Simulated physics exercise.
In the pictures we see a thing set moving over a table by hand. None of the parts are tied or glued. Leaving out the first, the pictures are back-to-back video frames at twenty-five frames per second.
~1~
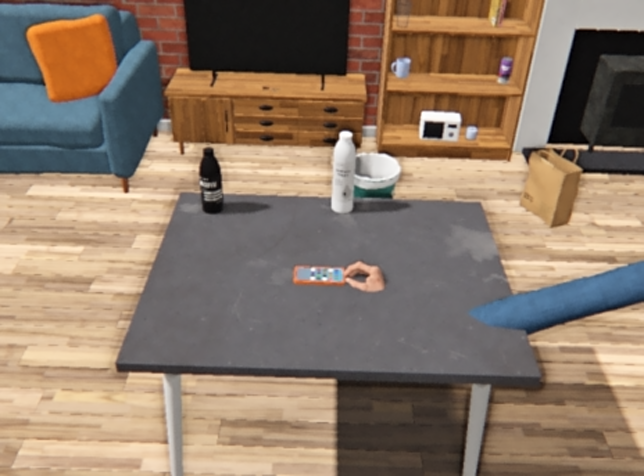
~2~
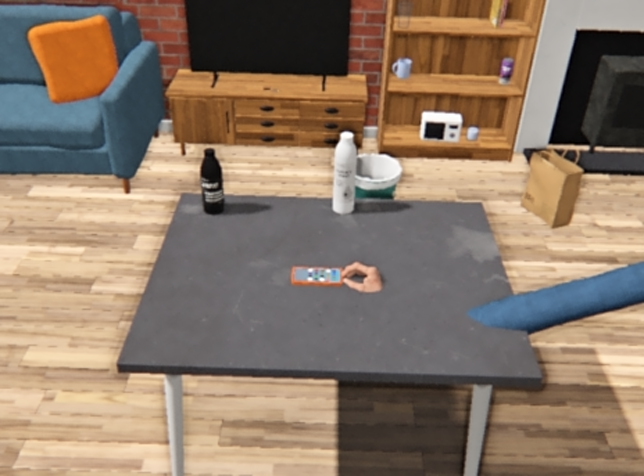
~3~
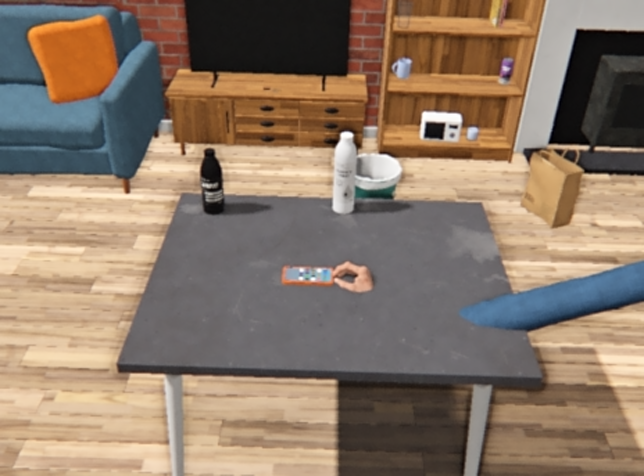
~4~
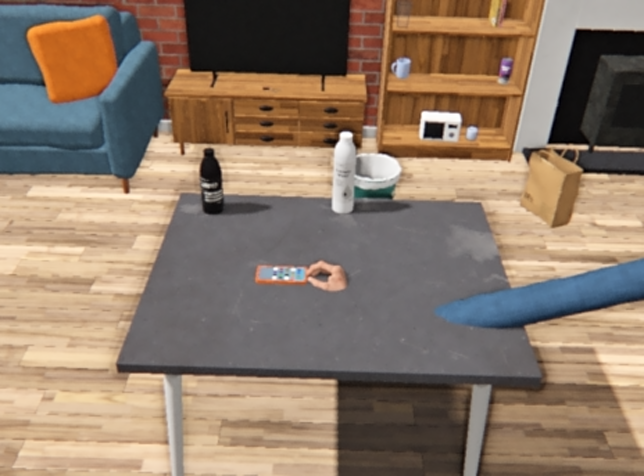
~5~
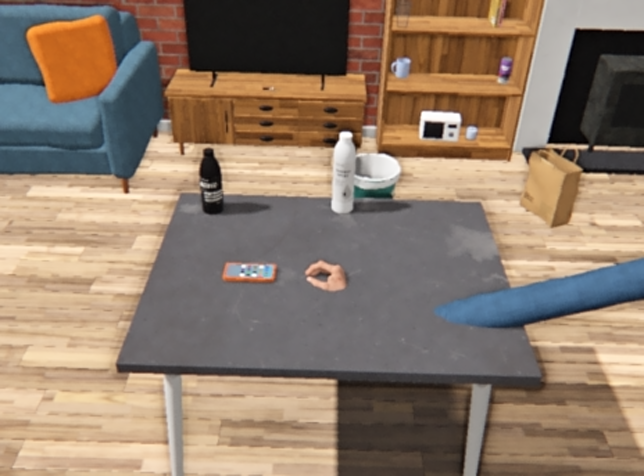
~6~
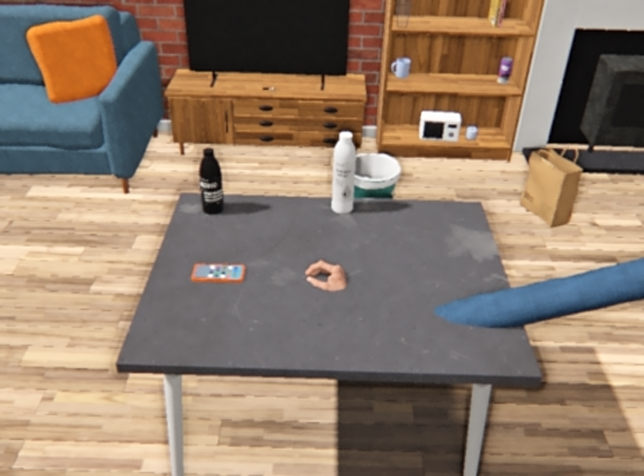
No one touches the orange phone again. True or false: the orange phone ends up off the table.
True.
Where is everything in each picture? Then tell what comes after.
The first frame shows under the hand; orange phone (320, 276).
The second frame shows under the hand; orange phone (317, 276).
The third frame shows under the hand; orange phone (308, 276).
The fourth frame shows orange phone (282, 275).
The fifth frame shows orange phone (250, 272) displaced about its own width.
The sixth frame shows orange phone (218, 273) displaced about its own width.
Then, 0.20 s past the last view, orange phone now off the table.
Then, 0.50 s past the last view, things are still on the move.
Finally, off the table, orange phone.
